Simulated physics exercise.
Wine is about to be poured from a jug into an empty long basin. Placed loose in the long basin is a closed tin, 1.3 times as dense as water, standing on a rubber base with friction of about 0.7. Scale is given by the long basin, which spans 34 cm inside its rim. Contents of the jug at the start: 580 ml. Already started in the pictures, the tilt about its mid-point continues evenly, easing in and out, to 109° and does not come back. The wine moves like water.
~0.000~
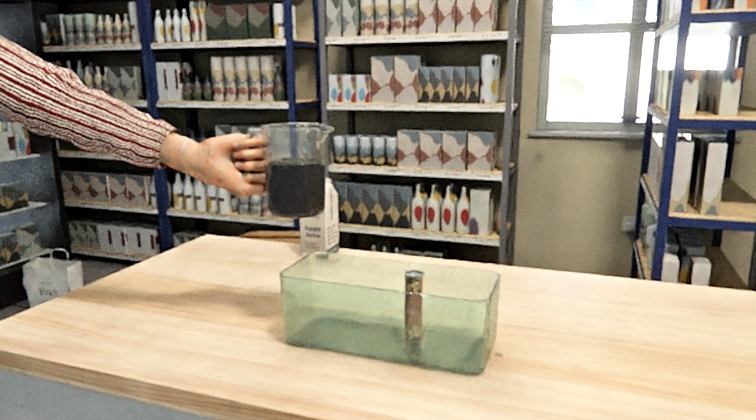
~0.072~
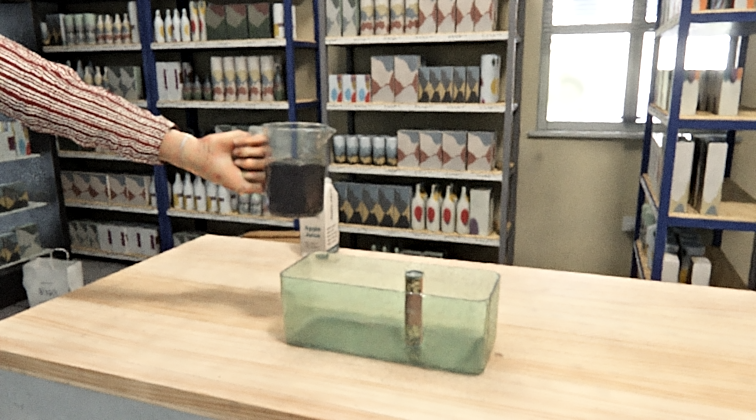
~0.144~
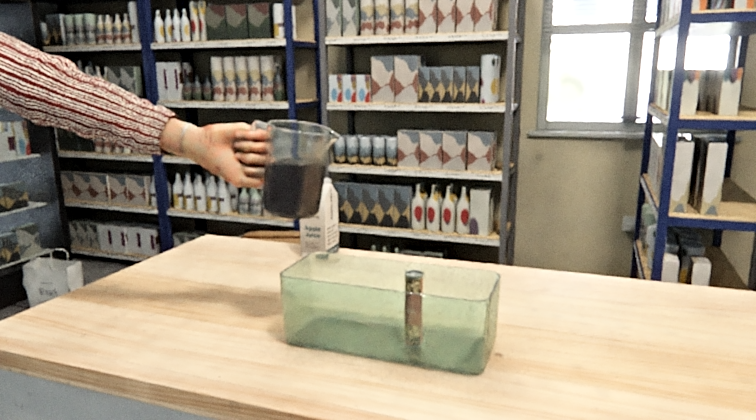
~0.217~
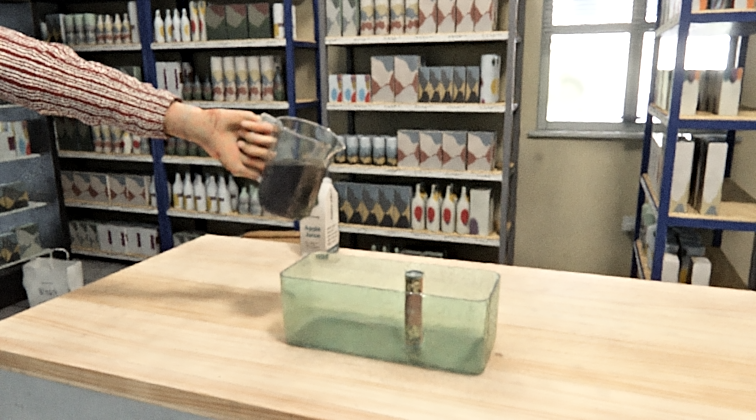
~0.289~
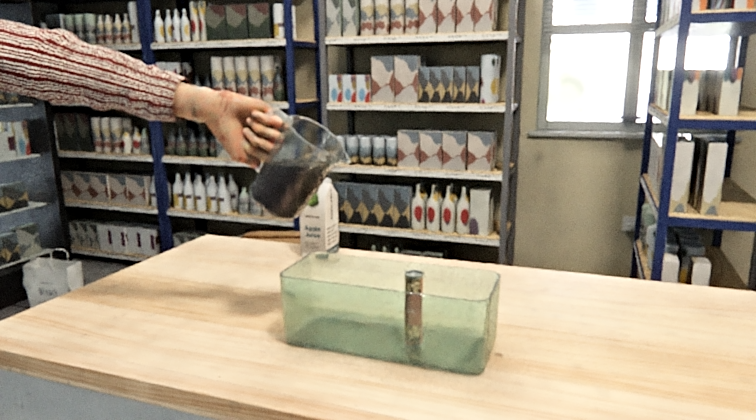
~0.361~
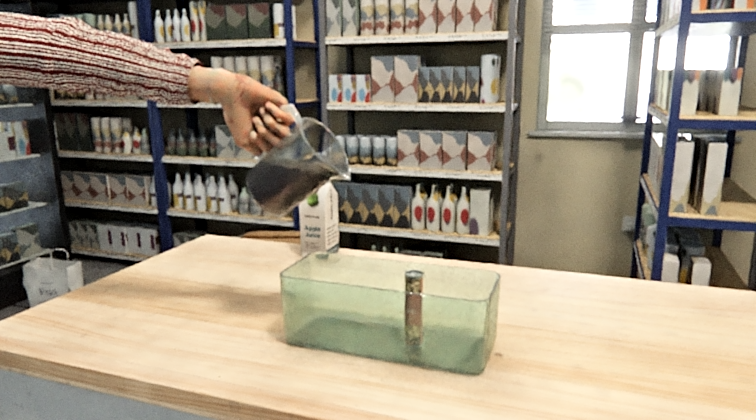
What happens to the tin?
Watch, it's going to keep its feet.
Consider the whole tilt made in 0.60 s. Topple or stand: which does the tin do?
The tin stays on its base.
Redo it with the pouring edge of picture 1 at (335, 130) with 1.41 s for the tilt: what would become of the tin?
Result: Tin upright.
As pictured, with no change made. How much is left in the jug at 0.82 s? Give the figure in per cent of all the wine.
Roughly 16 per cent.
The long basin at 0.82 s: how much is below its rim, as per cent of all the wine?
The share is close to 66 percent.
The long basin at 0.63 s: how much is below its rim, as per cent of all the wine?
Close to 9 in a hundred.
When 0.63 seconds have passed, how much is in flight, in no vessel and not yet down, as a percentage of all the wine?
Near 26 in a hundred.
By 0.63 s the tilt is 102° and 65 per cent is still to pour; the tin stands where it began.
By 0.82 s the tilt is 109° and 16 per cent is still to pour; the tin stands where it began.
By 1.03 s the tilt is 109° and 2 per cent is still to pour; the tin stands where it began.
By 1.25 s the tilt is 109° and 0 per cent is still to pour; the tin stands where it began.
At rest the tin stands where it began.
